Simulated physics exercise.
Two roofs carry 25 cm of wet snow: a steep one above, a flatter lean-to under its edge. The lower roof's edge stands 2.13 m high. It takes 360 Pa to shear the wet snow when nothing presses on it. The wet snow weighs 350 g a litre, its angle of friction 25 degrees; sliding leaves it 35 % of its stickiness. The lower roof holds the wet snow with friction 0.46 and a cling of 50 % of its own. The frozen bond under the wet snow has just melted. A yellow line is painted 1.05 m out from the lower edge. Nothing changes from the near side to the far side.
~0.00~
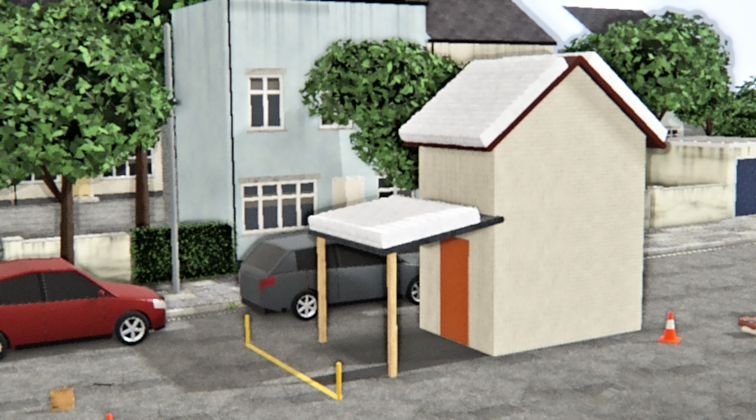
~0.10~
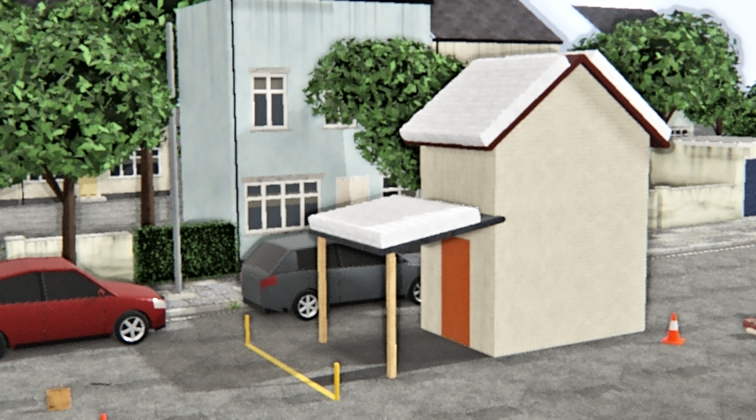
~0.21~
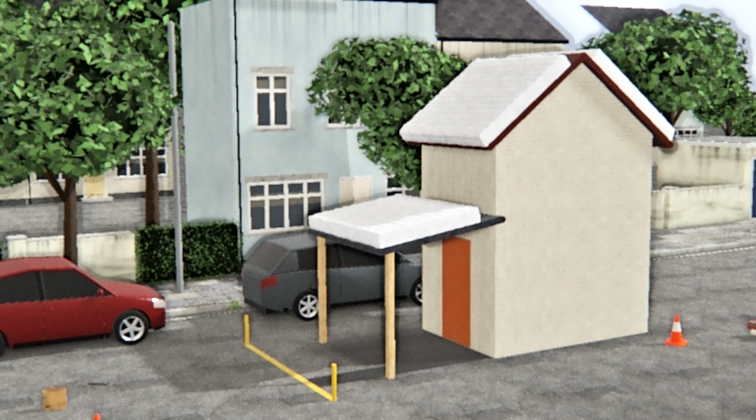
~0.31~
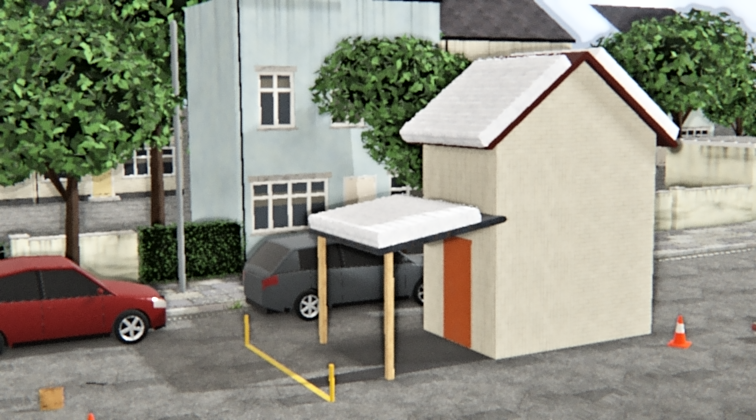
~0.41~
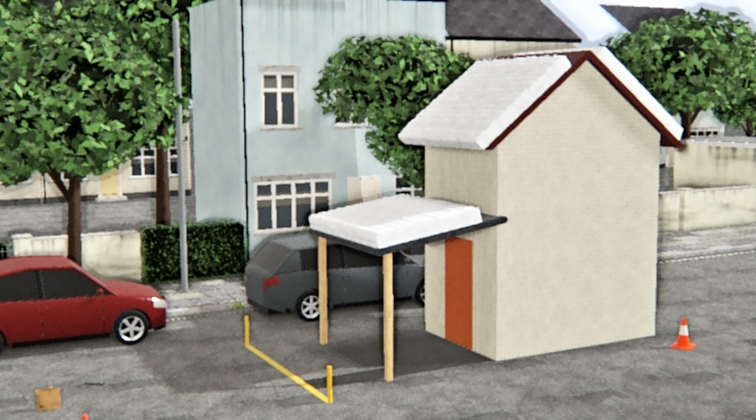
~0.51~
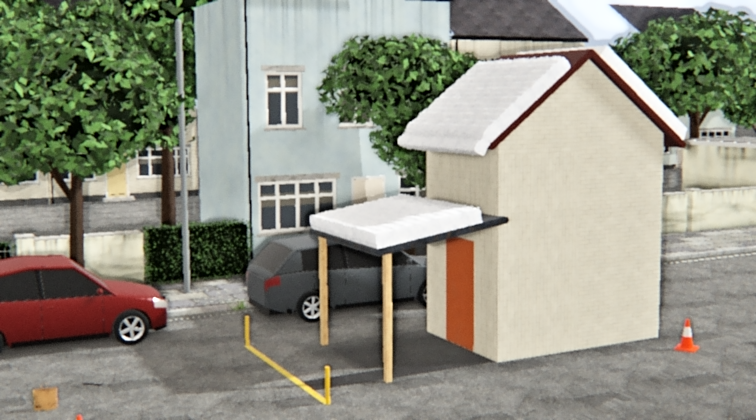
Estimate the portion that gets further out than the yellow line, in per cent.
About 3 %.
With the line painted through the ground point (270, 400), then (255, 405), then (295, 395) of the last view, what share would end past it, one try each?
In that order: 0 %, 0 %, 1 %.
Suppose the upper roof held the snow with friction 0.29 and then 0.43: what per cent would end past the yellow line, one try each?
In that order: 20 %, 12 %.
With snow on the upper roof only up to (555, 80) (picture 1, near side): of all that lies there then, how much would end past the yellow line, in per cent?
In that case some 0 per cent.
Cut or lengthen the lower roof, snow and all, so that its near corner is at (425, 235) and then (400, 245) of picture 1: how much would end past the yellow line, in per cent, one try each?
In turn about 20 %, 8 %.
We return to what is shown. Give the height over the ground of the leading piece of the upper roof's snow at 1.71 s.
Some 2.6 m.
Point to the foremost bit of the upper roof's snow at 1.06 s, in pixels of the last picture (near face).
Around (447, 212).
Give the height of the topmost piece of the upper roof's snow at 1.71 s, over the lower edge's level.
Some 1.6 m.
By 1.06 s, none is below the lower edge and 0 % is past the line.
By 1.71 s, none is below the lower edge and 0 % is past the line.
By 2.35 s, none is below the lower edge and 0 % is past the line.
By 3.00 s, 15 % is below the lower edge and 0 % is past the line.
By 4.20 s, at the end, 18 % is below the lower edge and 3 % is past the line.
